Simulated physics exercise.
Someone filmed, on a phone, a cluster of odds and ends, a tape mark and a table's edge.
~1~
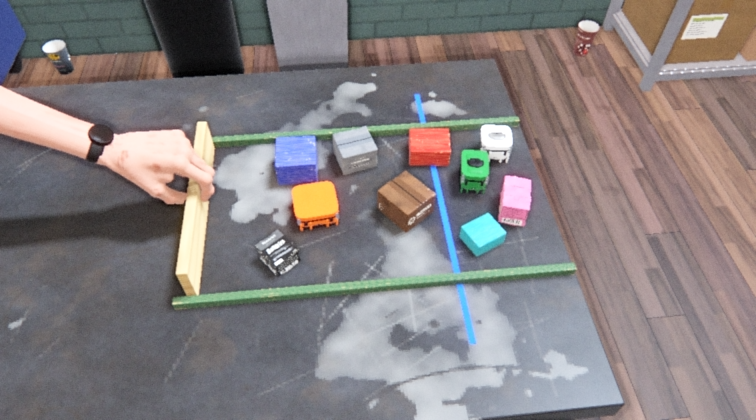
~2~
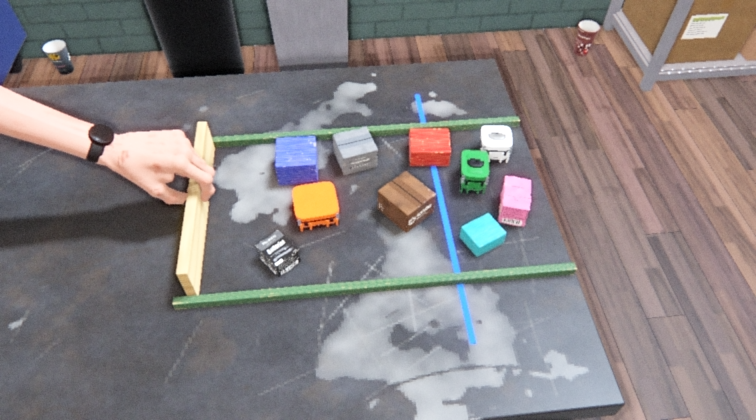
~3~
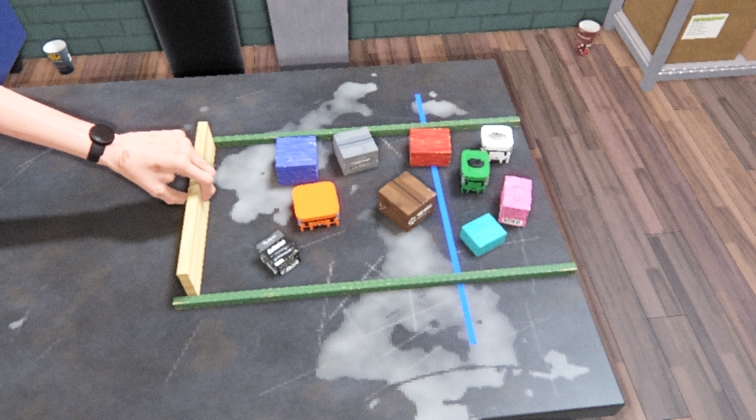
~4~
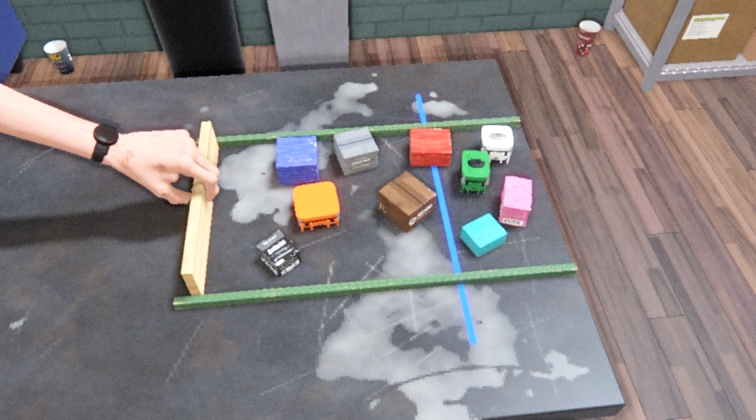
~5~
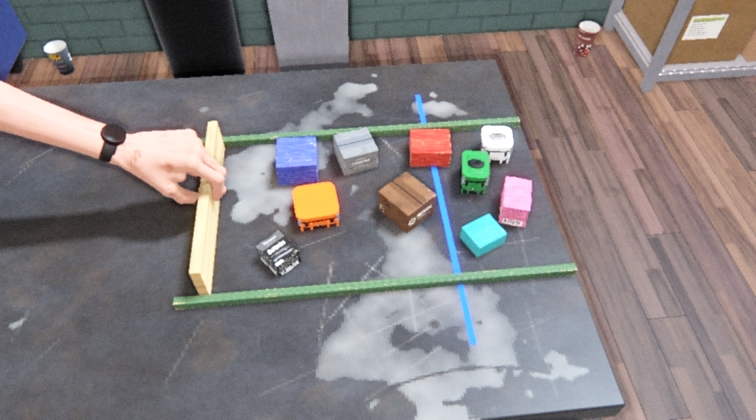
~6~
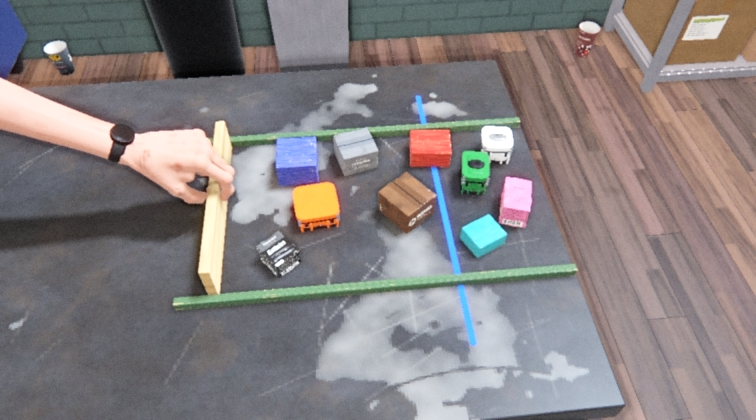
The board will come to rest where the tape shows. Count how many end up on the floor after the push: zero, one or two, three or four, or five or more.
So in the end, just one or two bits get shoved clean off.
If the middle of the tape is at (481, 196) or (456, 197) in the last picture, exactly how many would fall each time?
The counts: 3 and 2.
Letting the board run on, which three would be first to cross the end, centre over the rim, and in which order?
The white case goes first, followed by the red block and then the pink box.
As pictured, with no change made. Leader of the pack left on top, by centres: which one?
I reckon it's the red block.
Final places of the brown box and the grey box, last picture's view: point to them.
In the last picture the brown box sits at (506, 203) while the grey box sits at (487, 144).
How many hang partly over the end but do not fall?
The count is 1.
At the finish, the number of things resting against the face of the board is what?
The count comes out at 3.
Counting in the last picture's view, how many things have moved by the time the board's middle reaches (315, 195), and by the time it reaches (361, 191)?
At the one place 4, at the other 6.
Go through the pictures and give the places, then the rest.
In the first frame, pink box (515, 201); white case (495, 144); green case (473, 172); board (198, 203); tape (440, 198).
In the second frame, white case (495, 144); red block (429, 147).
In the third frame, green case (474, 172); grey box (355, 150).
In the fourth frame, pink box (515, 201); board (202, 203).
In the fifth frame, white case (496, 145); black box (279, 254).
In the sixth frame, pink box (515, 202); white case (496, 145); green case (474, 173); board (217, 202); tape (441, 199).
A little later, none off yet; pink box at rest near (515, 202); white case at rest near (496, 145); green case at rest near (474, 173).
Next, none off yet; pink box at rest near (515, 202); white case at rest near (498, 145); green case at rest near (474, 173).
When it is over, the number that fall off is one or two; down, white case.
